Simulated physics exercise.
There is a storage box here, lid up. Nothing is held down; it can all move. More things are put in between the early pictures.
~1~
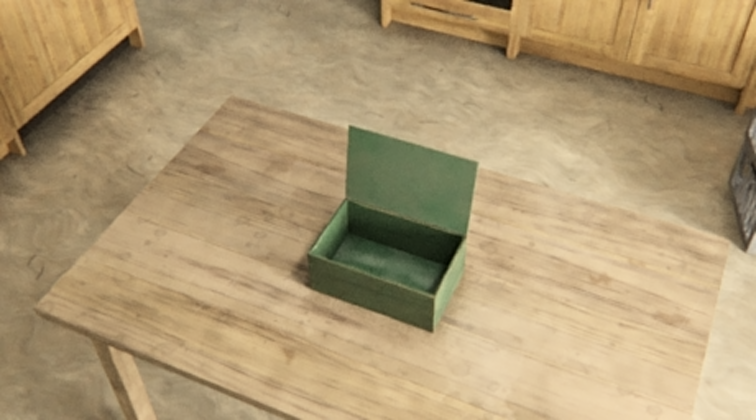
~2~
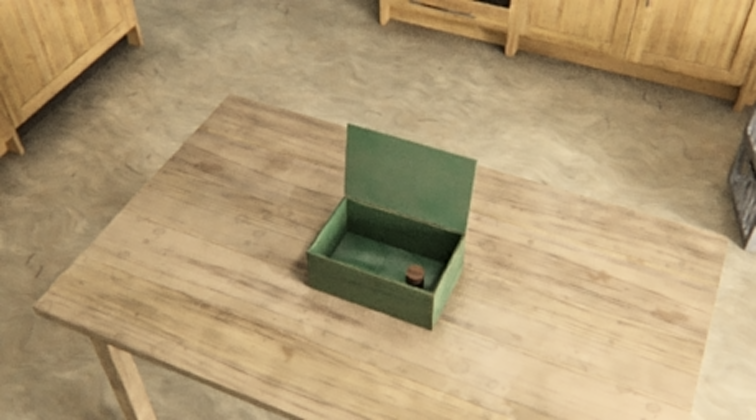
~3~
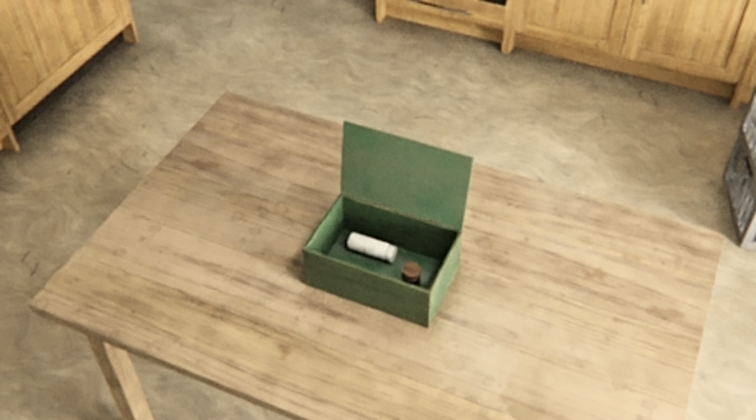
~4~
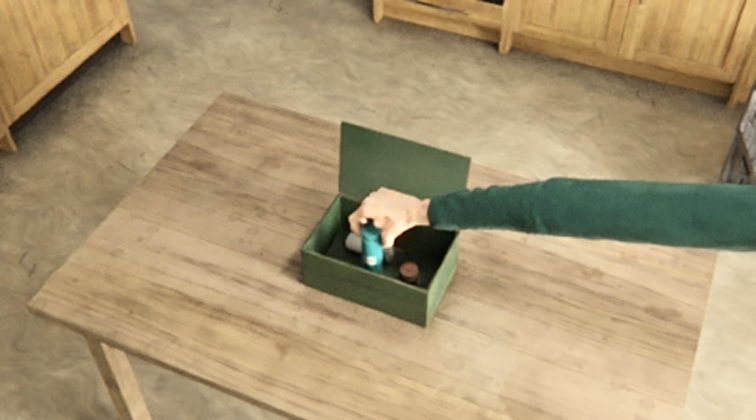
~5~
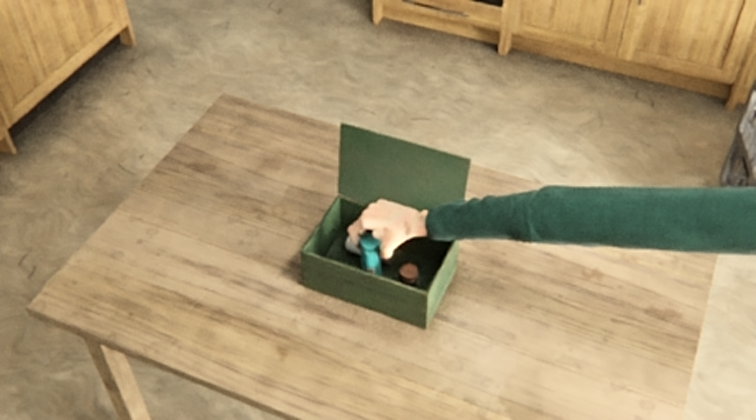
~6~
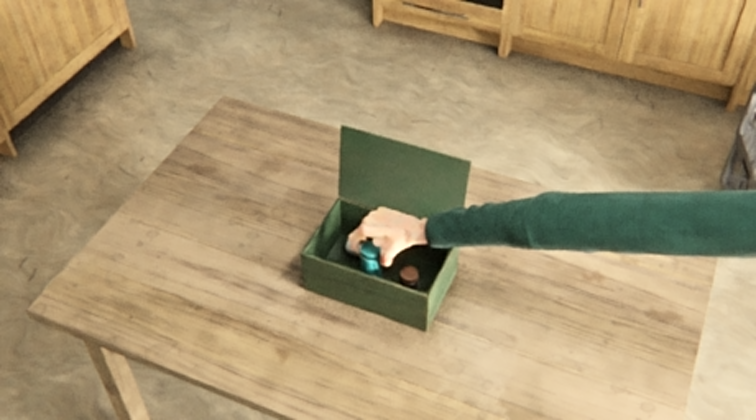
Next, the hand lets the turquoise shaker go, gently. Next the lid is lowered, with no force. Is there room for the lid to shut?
Most likely the lid stays clear of the rim.
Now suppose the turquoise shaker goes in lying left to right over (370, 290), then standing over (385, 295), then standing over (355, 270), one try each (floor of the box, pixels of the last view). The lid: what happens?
In order: The lid fits down, then gets blocked, then gets blocked.
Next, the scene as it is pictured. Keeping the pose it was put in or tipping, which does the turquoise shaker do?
As it turns out, it keeps its original angle.
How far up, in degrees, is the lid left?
It stays some 8° above the rim.
Then, 1.20 s later than the last frame, lid starting down.
Then, 1.70 s later than the last frame, lid 52° above the rim.
Then, 2.10 s later than the last frame, lid 21° above the rim.
When it is over, lid 8° above the rim; all 3 as before. End places, in pixels of the last picture, turquoise shaker near (371, 268).
